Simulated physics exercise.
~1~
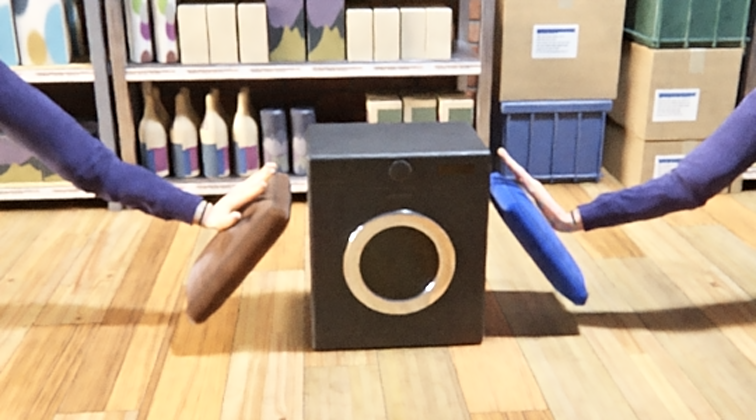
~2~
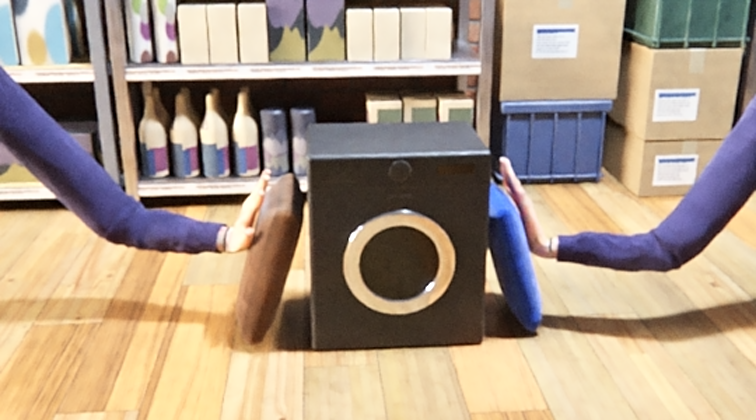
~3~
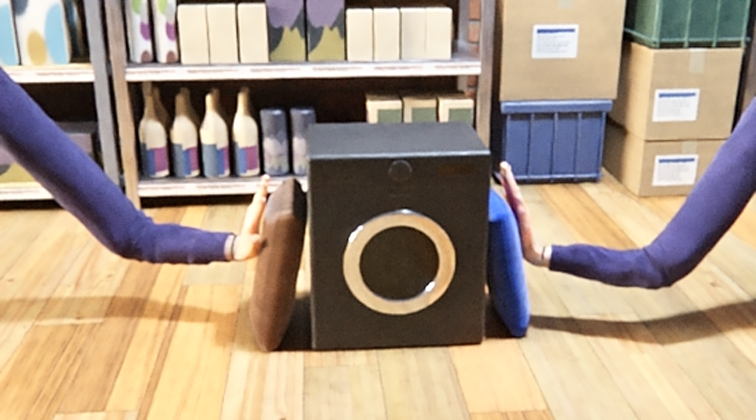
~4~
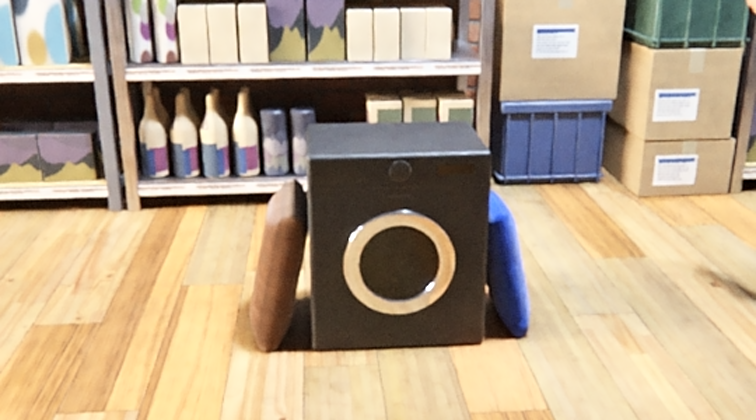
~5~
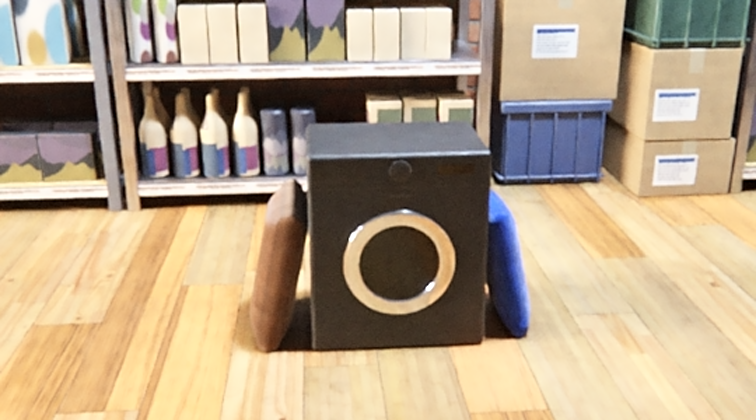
In the video, two hands press a brown soft bag and a blue soft bag against the left and right sides of a black machine on a wooden floor, then let go and withdraw, and both bags stay leaning against it.
